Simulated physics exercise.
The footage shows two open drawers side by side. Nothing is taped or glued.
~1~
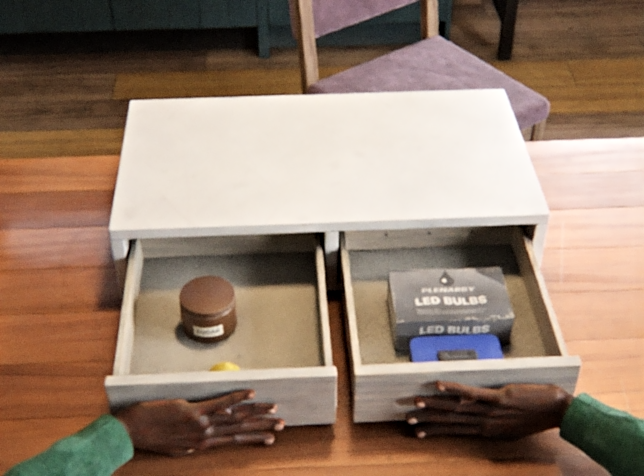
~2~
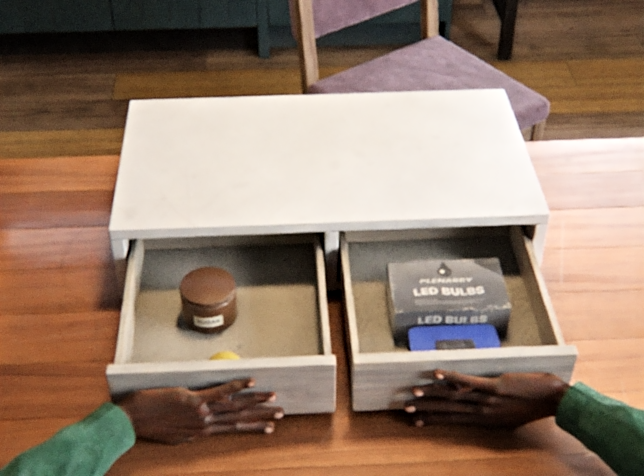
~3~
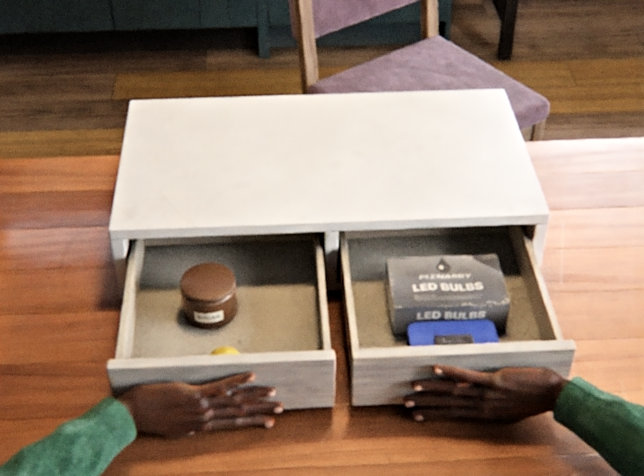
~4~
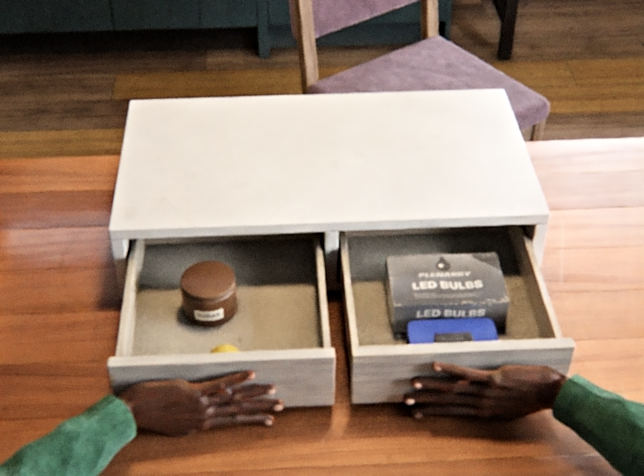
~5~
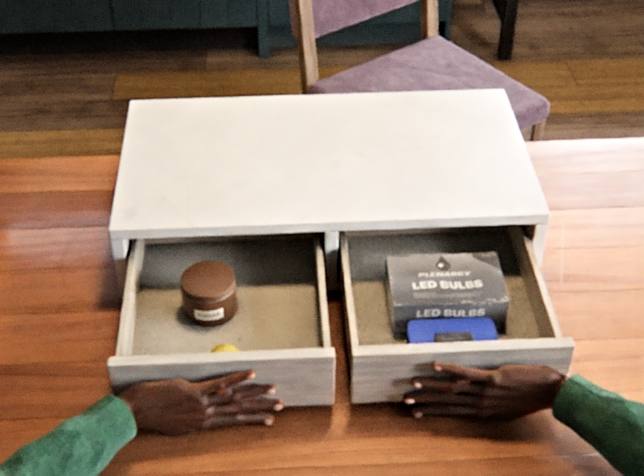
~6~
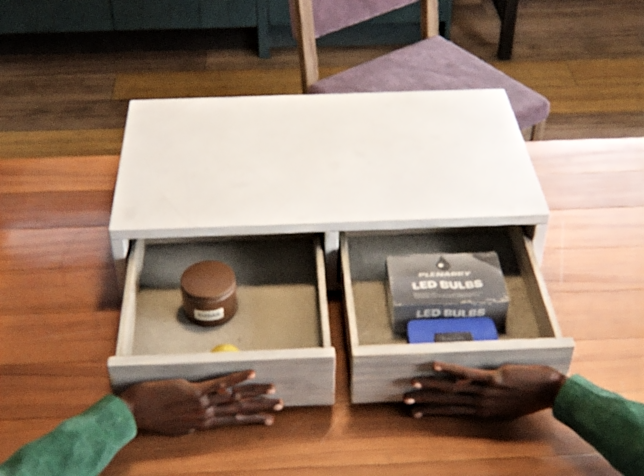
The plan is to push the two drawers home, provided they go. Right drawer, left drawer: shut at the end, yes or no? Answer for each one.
Right drawer - yes; left drawer - yes.
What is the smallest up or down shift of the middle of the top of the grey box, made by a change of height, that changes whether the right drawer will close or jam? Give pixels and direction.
It takes a move of about 16 pixels upwards.
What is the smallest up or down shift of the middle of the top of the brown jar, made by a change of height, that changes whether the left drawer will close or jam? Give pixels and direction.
It would take a shift of about 16 pixels, up.
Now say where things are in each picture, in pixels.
Right drawer (446, 308) wide open; left drawer (226, 317) wide open; grey box (448, 307), in the first frame.
Left drawer (226, 307) wide open; brown jar (209, 300), in the second frame.
Right drawer (443, 294) wide open, in the third frame.
Left drawer (226, 300) wide open; chest (324, 188), in the fourth frame.
Right drawer (443, 292) wide open; blue case (452, 349), in the fifth frame.
Right drawer (443, 291) wide open; left drawer (226, 300) wide open; grey box (445, 291), in the sixth frame.
Then, 0.52 s after the last picture, right drawer about half in; left drawer about half in.
At rest, the right drawer goes all the way in; the left drawer goes all the way in.
